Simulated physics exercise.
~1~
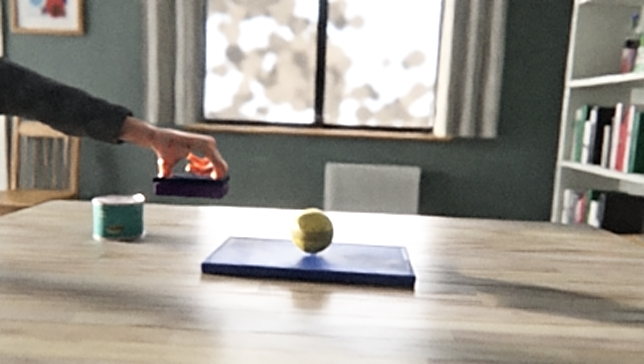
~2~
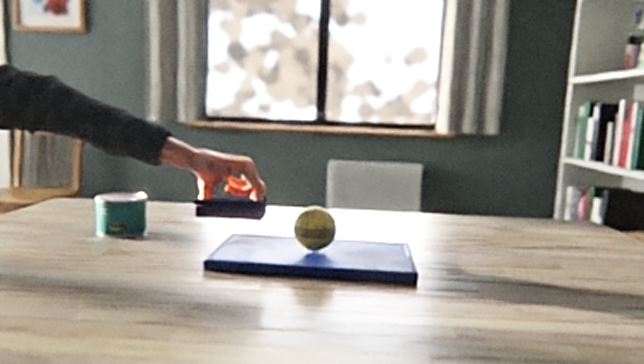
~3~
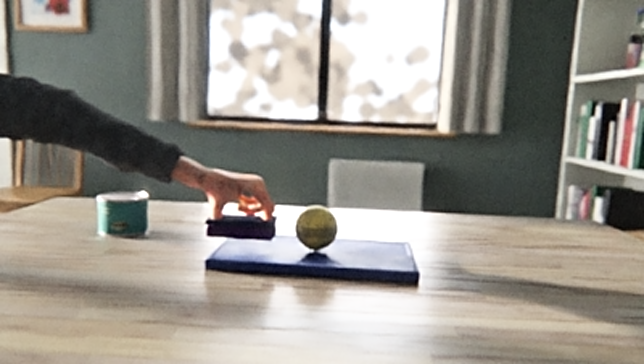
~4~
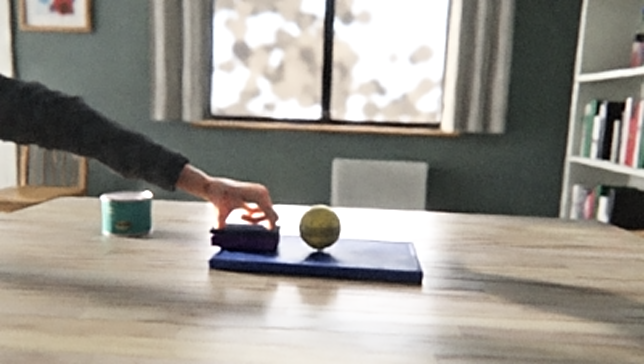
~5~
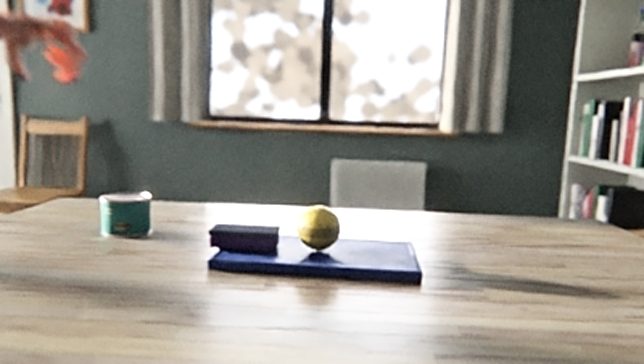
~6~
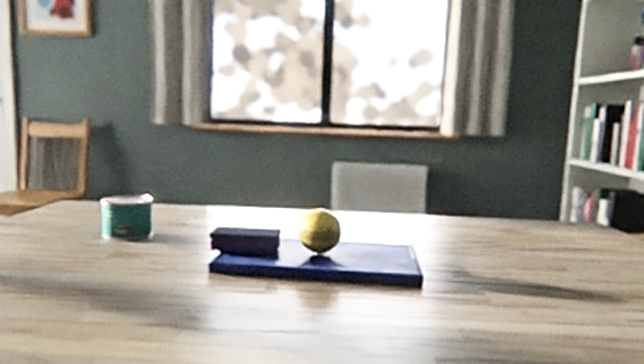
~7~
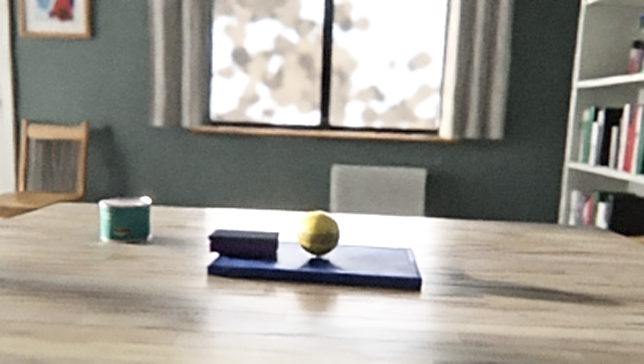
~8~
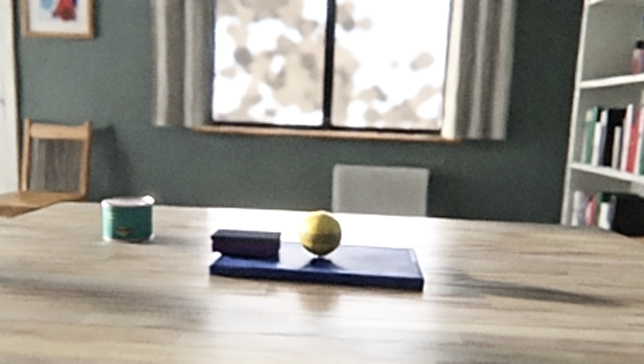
A yellow ball rests on a flat blue tray on a pale wooden table, seen from the front by a slightly swaying camera, with a turquoise tub to the left. Behind are a bright window with curtains, a chair and bookshelves. A hand in a dark sleeve reaches in from the left, holding a dark purple sponge above the table. It moves the sponge right and down, then sets it on the tray's left end, beside the ball. The hand lets go and withdraws to the left. The sponge stays put, and the ball and tray remain steady.
